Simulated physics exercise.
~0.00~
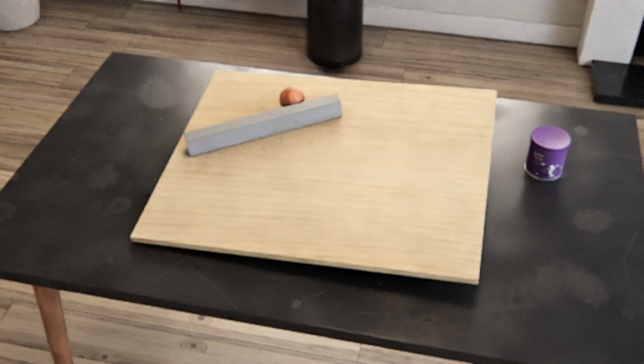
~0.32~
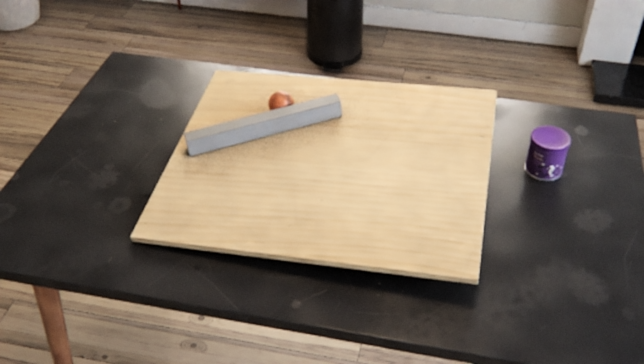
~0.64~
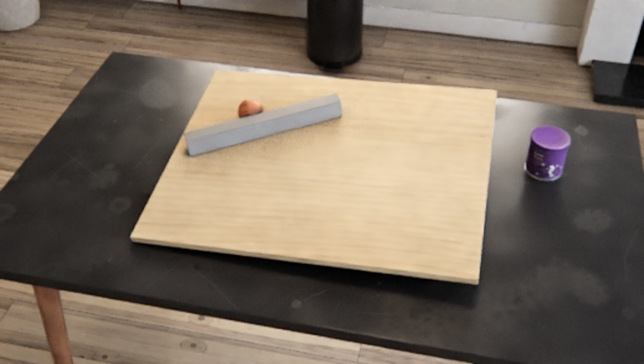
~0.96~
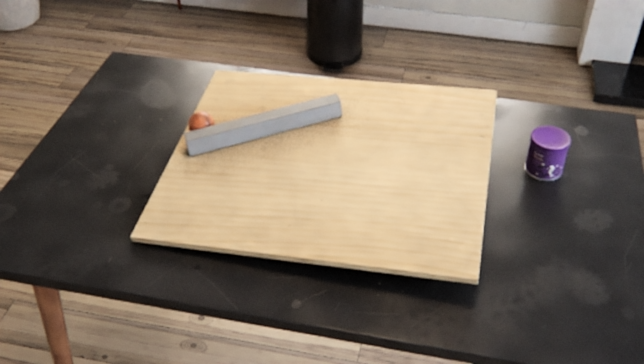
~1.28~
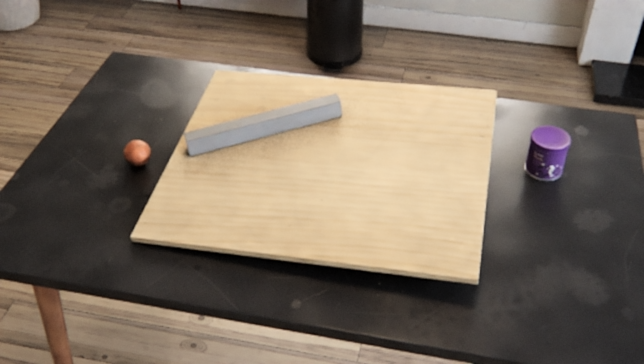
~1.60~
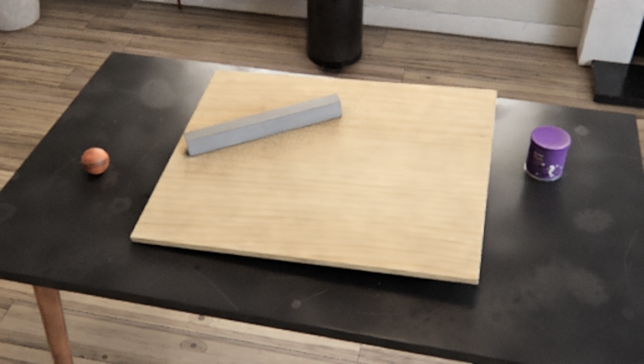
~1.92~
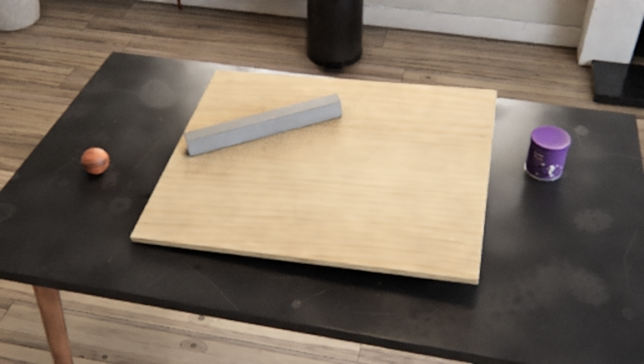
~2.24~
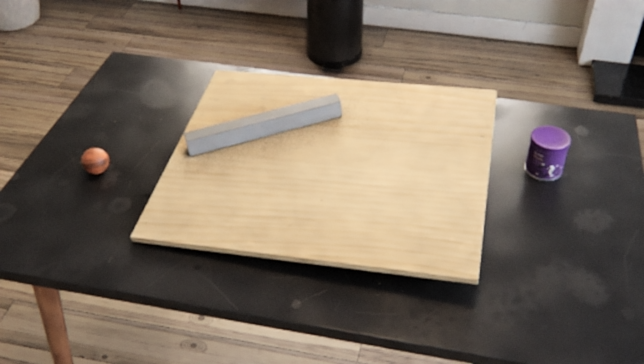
To begin with, an orange ball sits near the back of a pale wooden board on a dark table, just behind a long grey block, with a purple tin standing to the right. The ball moves left along the far side of the block, slowly at first. It picks up speed and reaches the block's left end at the board's edge. It then goes over the left edge and onto the dark tabletop. After travelling a little farther left, it comes to rest there, while the board, block and tin stay in place.
